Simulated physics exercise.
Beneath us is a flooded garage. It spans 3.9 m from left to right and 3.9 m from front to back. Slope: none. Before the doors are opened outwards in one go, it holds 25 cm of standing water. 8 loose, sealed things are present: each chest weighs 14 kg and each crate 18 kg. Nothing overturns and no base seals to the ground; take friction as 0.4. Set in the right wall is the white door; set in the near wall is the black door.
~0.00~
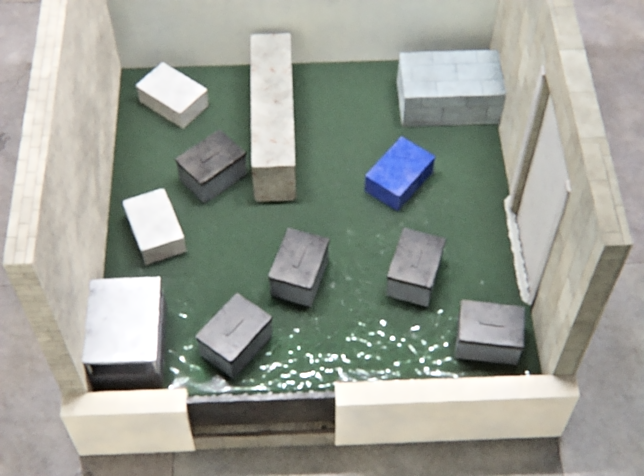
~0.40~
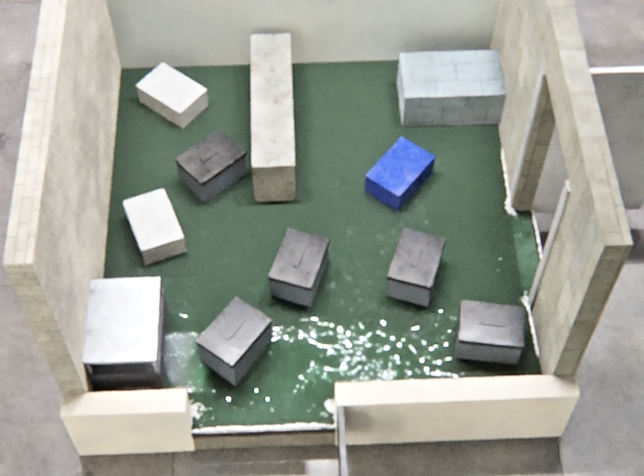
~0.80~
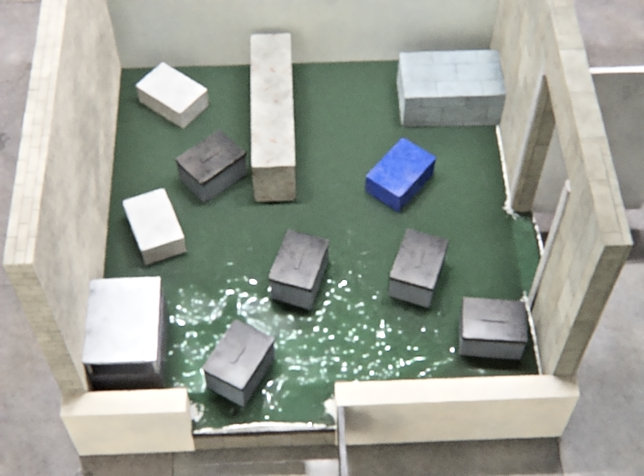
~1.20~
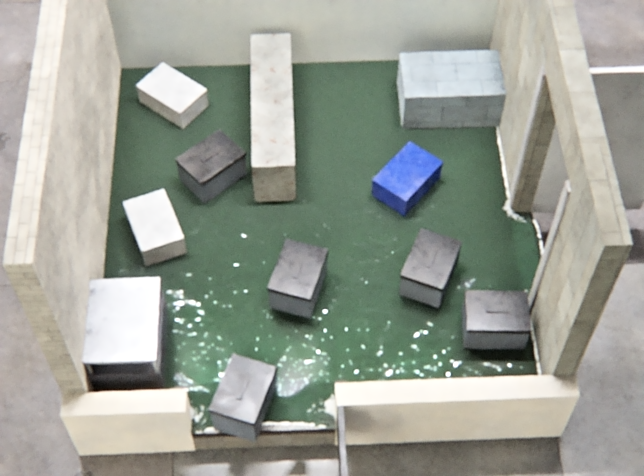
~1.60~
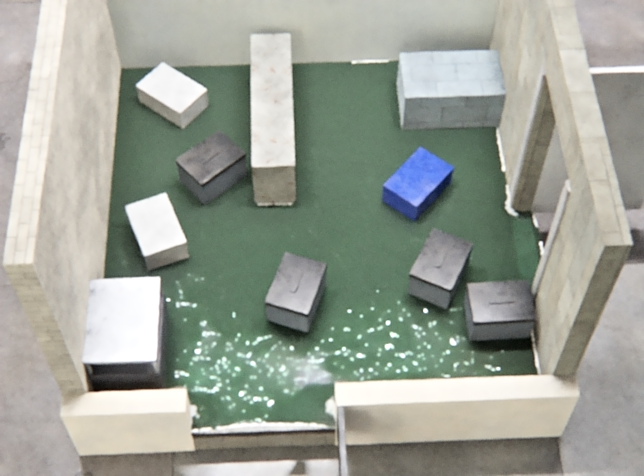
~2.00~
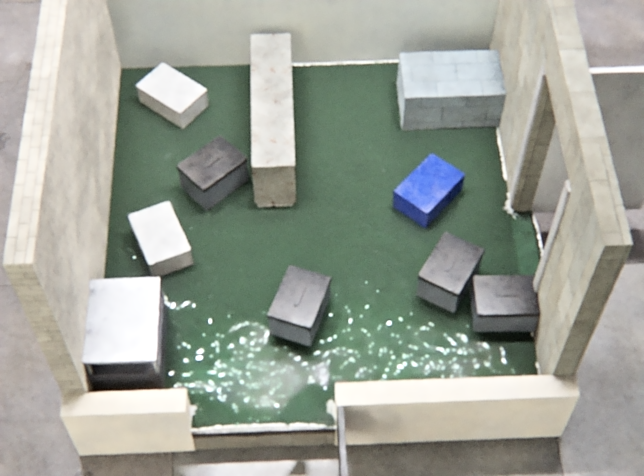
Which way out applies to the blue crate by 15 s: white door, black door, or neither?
White door.
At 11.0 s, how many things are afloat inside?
By my count, 1.
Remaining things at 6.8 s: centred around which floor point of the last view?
Near (233, 263).
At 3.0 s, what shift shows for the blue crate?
Around 60 centimetres.
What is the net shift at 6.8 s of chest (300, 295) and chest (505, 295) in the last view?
Log: Item 1 washed out; item 2 gone out.
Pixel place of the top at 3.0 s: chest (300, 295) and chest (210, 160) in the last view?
(305, 342) and (219, 194), roughly.
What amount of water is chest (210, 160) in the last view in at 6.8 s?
Around 11 centimetres.
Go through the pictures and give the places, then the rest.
The blue crate at (400, 166) floats; about 3260 L in view; 0 of 8 have shifted, in the first picture.
The blue crate at (400, 166) floats; 25 cm deep round most things; 0 of 8 have shifted, in the second picture.
The blue crate at (401, 167) floats; 24 cm deep round most things; 2 of 8 have shifted, in the third picture.
The blue crate at (408, 171) floats, 8 cm from its start; about 2950 L in view; 5 of 8 have shifted, in the fourth picture.
The blue crate at (419, 176), afloat, 20 cm from its start; 20 cm deep round most things; 5 of 8 have shifted, in the fifth picture.
The blue crate at (430, 183), afloat, 32 cm from its start; 19 cm deep round most things; 7 of 8 have shifted, in the sixth picture.
After 3.0 s the blue crate is near (457, 210), 0.7 m from its start, afloat; 1 of 8 are out; 7 afloat.
After 6.8 s the blue crate has gone out by the white door; 6 of 8 are out; 2 afloat.
After 11.0 s the blue crate has gone out by the white door; 7 of 8 are out; 1 afloat.
After 15.0 s the blue crate has gone out by the white door; 7 of 8 are out; 0 afloat.
